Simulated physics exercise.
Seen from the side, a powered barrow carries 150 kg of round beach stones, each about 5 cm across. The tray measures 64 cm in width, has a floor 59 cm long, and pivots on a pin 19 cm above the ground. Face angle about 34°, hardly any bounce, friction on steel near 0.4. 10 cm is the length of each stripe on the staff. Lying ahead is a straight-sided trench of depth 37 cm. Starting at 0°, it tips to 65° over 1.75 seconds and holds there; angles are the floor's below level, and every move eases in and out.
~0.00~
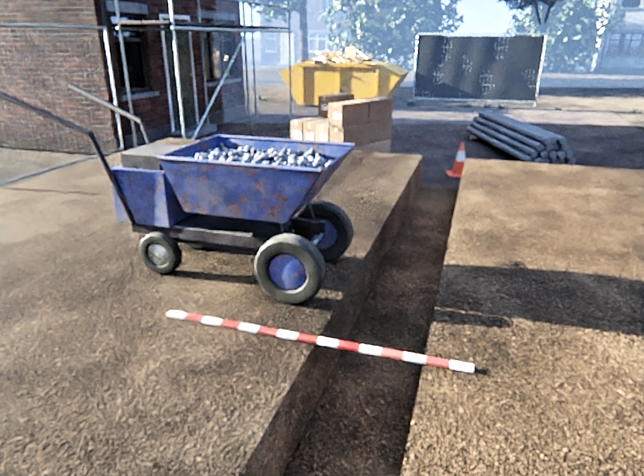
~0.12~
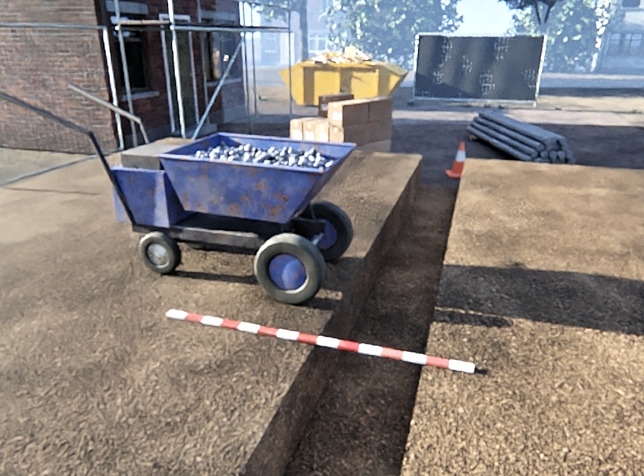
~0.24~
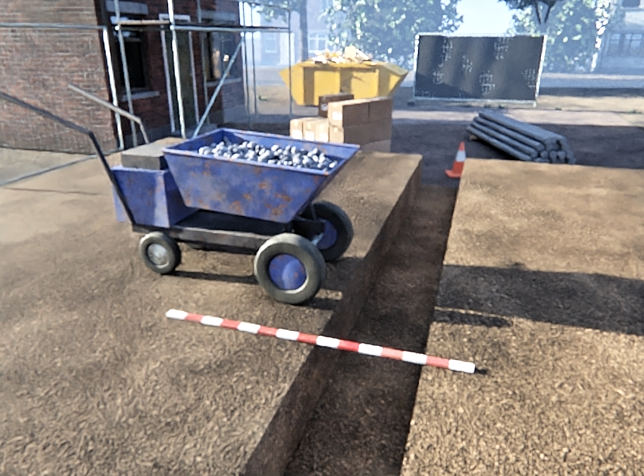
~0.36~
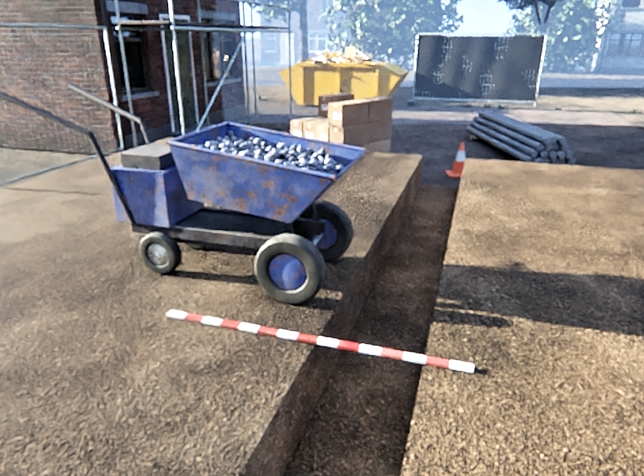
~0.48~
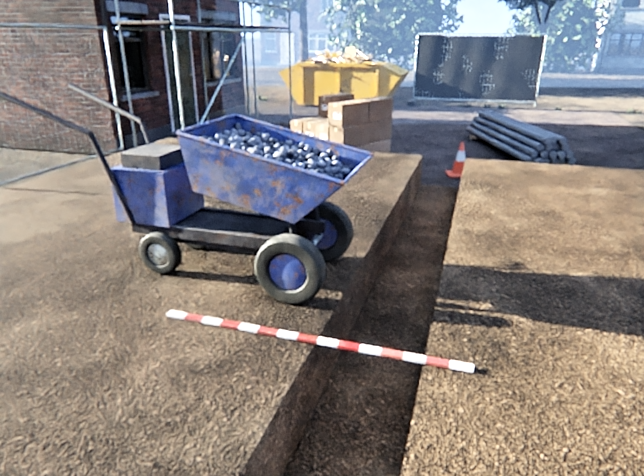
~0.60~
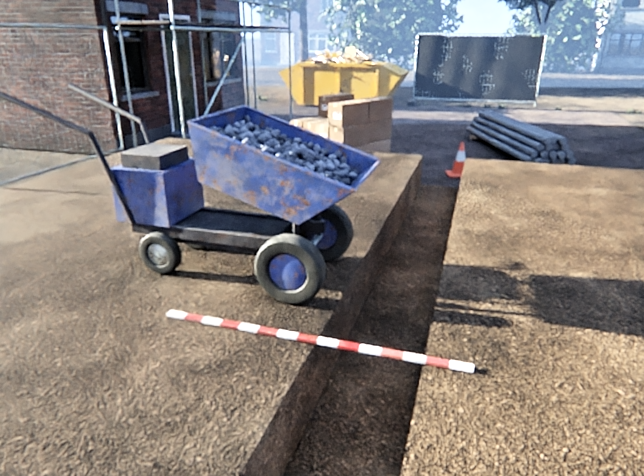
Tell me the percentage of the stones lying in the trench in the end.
Close to 56 %.
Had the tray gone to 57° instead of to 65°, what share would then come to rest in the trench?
Close to 45 per cent then.
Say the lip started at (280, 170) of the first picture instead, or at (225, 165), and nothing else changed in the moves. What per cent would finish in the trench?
From the first spot near 95, from the second near 80 per cent.
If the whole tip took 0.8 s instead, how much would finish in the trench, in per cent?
Roughly 45 per cent would.
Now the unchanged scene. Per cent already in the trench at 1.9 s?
About 15 per cent by then.
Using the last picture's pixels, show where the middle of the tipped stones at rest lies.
At about pixel (429, 330) in the last view.
After 1.3 s the floor is at 55°; 100 % in the tray; the foremost stones are at (407, 243).
After 1.9 s the floor is at 65°; 59 % in the tray, 14 % in the trench, 27 % past the trench; the foremost stones are at (517, 306).
After 2.2 s the floor is at 65°; 31 % in the tray, 25 % in the trench, 43 % past the trench; the foremost stones are at (616, 339).
After 4.2 s the floor is at 65°; 0 % in the tray, 56 % in the trench, 44 % past the trench; the foremost stones are past the picture's edge.
